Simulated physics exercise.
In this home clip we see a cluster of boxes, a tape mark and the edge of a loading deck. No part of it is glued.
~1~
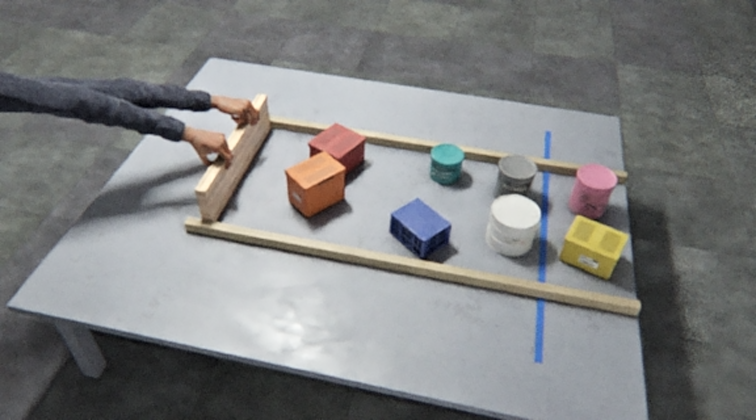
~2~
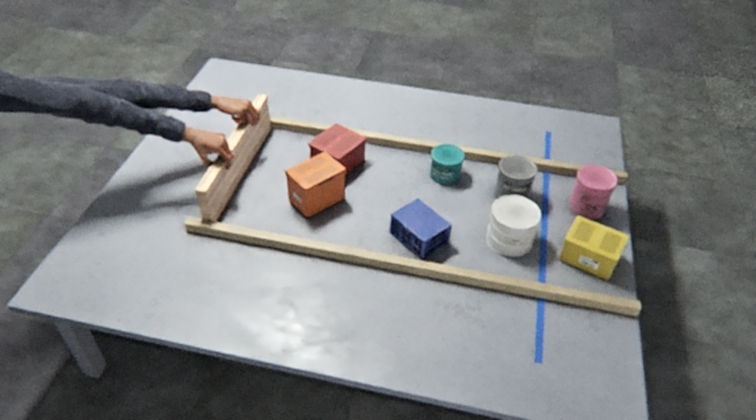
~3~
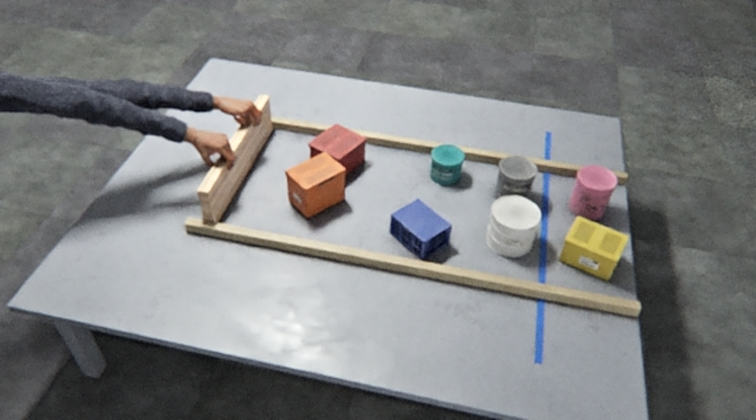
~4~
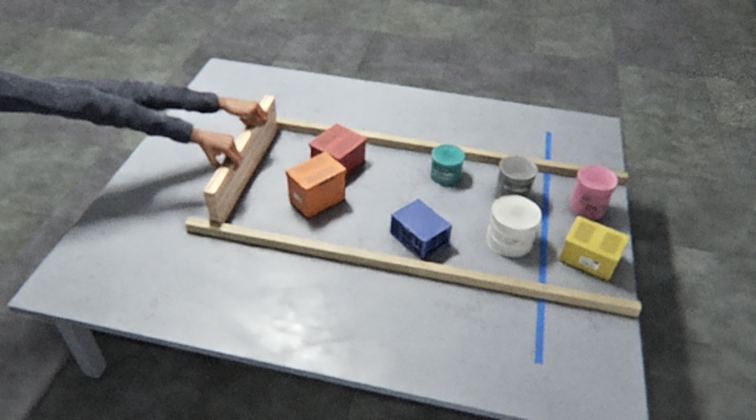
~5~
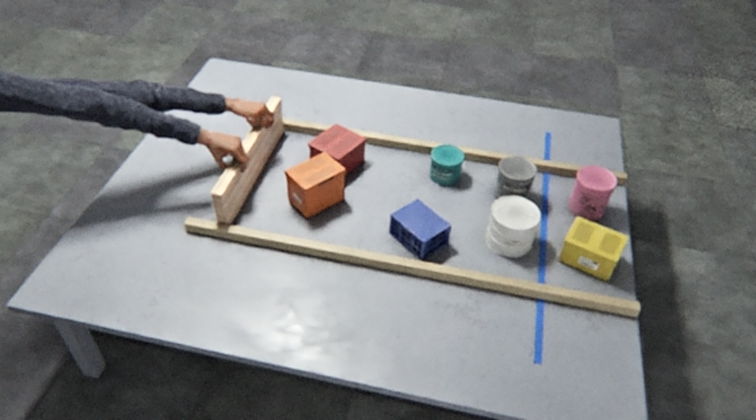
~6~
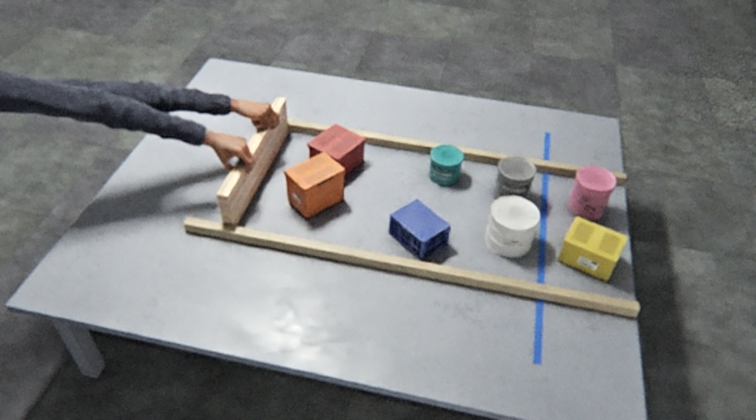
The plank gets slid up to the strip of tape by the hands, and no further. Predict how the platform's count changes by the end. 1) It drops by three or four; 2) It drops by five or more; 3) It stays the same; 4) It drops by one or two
Answer: 4.
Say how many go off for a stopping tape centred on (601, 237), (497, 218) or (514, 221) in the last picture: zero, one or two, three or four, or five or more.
Taking the places in the order asked: 5 or more, then not one, then zero.
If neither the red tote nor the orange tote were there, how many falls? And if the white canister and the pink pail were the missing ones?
In order, the numbers are 0 and 0.
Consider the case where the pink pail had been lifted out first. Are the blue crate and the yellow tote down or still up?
I'd say the blue crate holds its spot and the yellow tote goes off.
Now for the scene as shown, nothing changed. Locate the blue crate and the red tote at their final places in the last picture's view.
Positions - first (563, 266), then (569, 185).
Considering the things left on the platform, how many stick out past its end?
I get 0.
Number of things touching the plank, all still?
3 of them.
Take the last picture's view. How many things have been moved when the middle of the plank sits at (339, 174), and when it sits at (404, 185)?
First 2, then 4.
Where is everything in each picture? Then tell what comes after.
Yellow tote (593, 248); pink pail (592, 192); white canister (512, 225); plank (237, 156); tape (544, 225), in the first frame.
Pink pail (592, 193); red tote (338, 152), in the second frame.
White canister (513, 226); blue crate (420, 229), in the third frame.
Yellow tote (593, 249); plank (245, 157), in the fourth frame.
Pink pail (591, 194); grey pail (514, 182), in the fifth frame.
Yellow tote (592, 249); pink pail (591, 194); white canister (512, 227); plank (257, 160); tape (544, 227), in the sixth frame.
Soon after, none off yet; yellow tote at rest near (592, 249); pink pail at rest near (591, 194); white canister at rest near (512, 227).
Then, none off yet; yellow tote moved a little near (599, 251); pink pail at rest near (593, 194); white canister moved about its own width near (549, 233).
At rest, the number that fall off is one or two; fallen, pink pail and yellow tote.
